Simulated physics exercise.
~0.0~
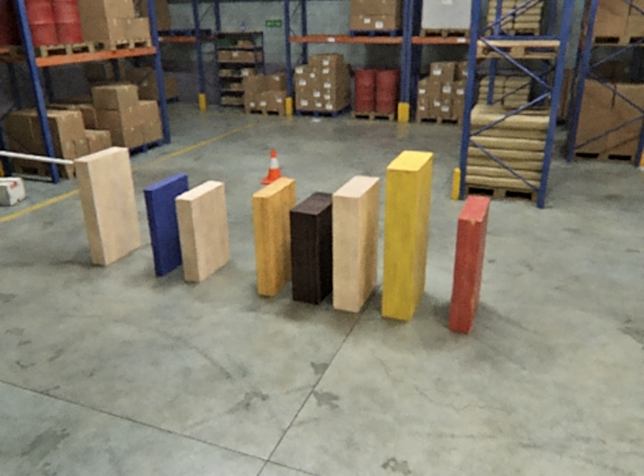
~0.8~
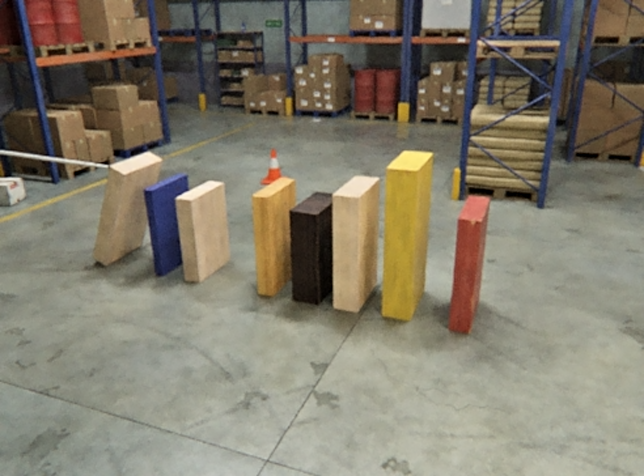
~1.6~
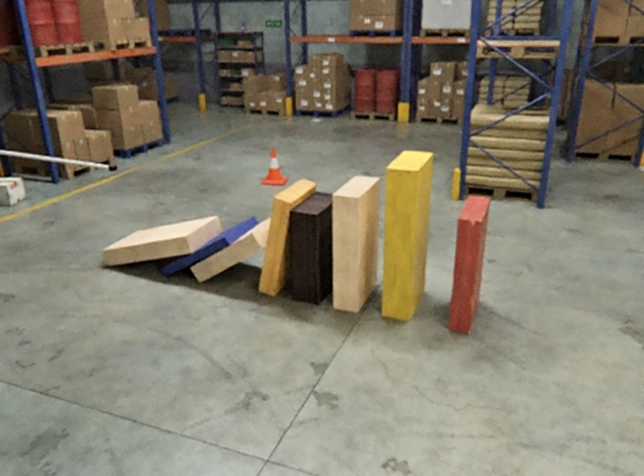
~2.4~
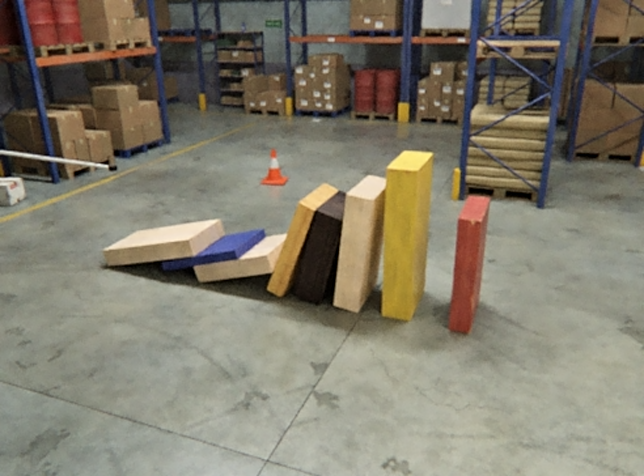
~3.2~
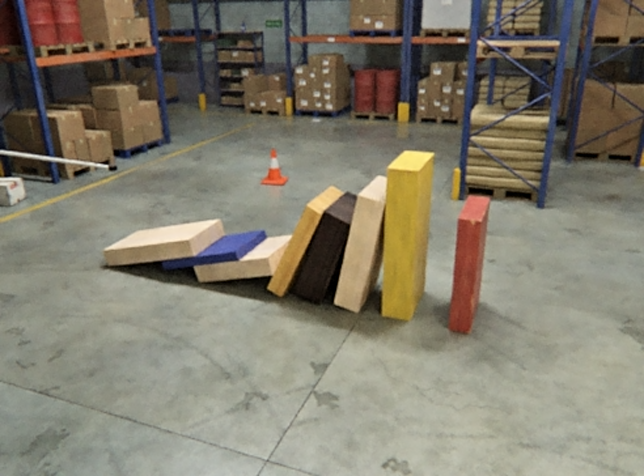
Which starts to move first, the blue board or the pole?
The pole starts to move first, pushing to the right while the blue board is still upright in its place. The blue board goes down only after that.
